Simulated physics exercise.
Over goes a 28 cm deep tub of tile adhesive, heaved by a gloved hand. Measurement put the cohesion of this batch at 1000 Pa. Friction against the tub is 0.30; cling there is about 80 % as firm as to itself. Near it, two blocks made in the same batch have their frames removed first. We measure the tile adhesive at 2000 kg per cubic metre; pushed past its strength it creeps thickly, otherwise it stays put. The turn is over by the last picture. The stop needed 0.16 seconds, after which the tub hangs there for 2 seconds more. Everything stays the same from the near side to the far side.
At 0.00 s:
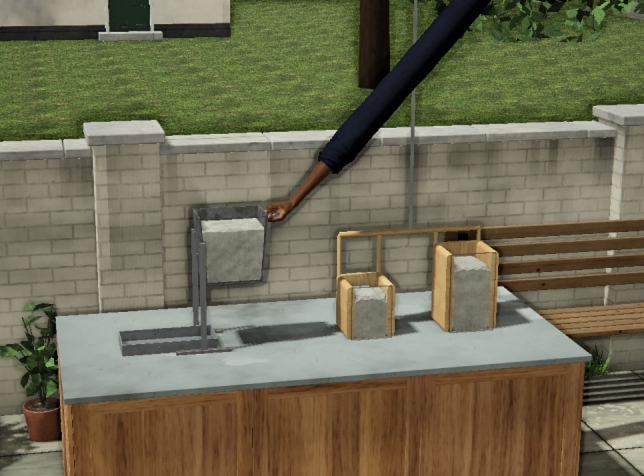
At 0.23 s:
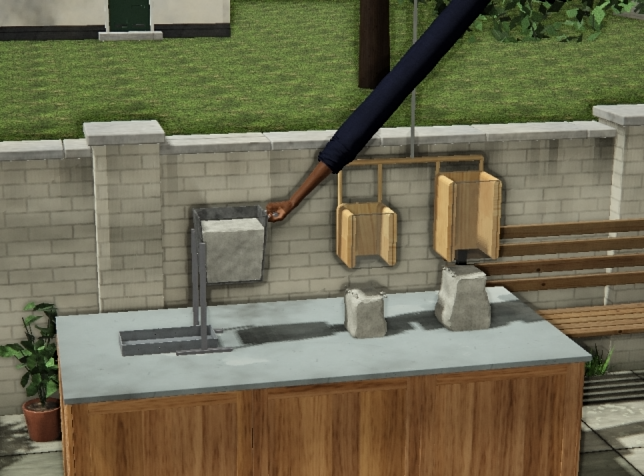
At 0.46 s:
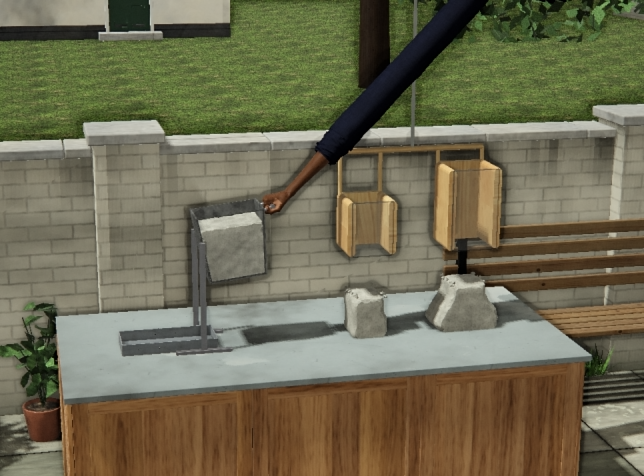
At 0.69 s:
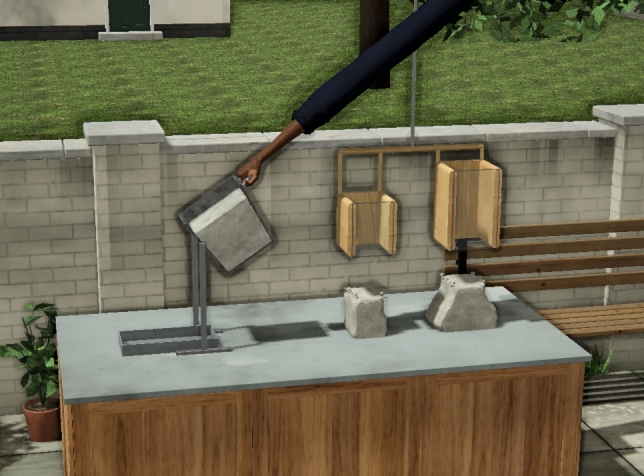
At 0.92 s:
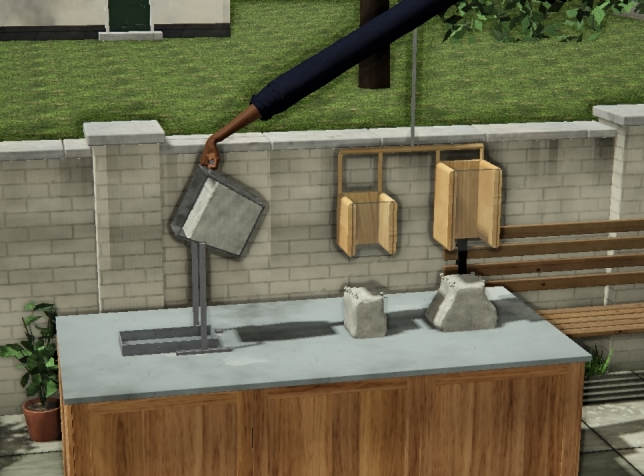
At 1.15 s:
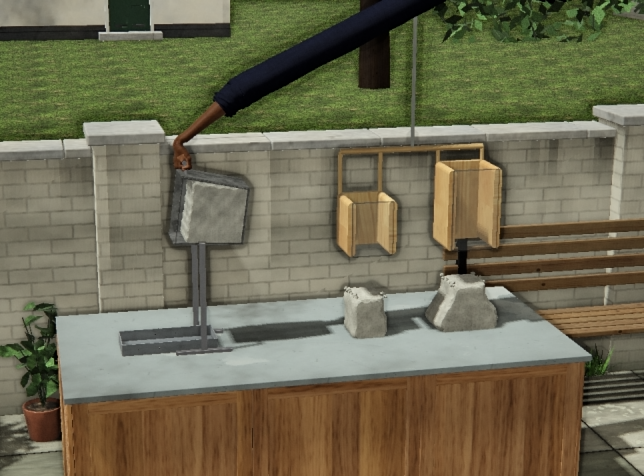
Wooden moulds lifting off two grey blocks, the taller one slumping, then an arm turning a filled tub leftward onto its side.
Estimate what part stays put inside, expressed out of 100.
The part that stays inside is near 100 per cent.
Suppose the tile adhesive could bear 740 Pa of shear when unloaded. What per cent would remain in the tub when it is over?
The share would be near 80 %.
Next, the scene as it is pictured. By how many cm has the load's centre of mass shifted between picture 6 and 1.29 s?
Around 0 centimetres.
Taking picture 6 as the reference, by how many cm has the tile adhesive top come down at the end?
The top ends up some 1 cm below its level in the last picture.
After 1.29 s, the tub is at 82 degrees and holds 100 %.
After 1.46 s, the tub is at 82 degrees and holds 100 %.
After 1.63 s, the tub is at 82 degrees and holds 100 %.
After 1.80 s, the tub is at 82 degrees and holds 100 %.
After 3.15 s, at the end, the tub is at 82 degrees and holds 100 %.
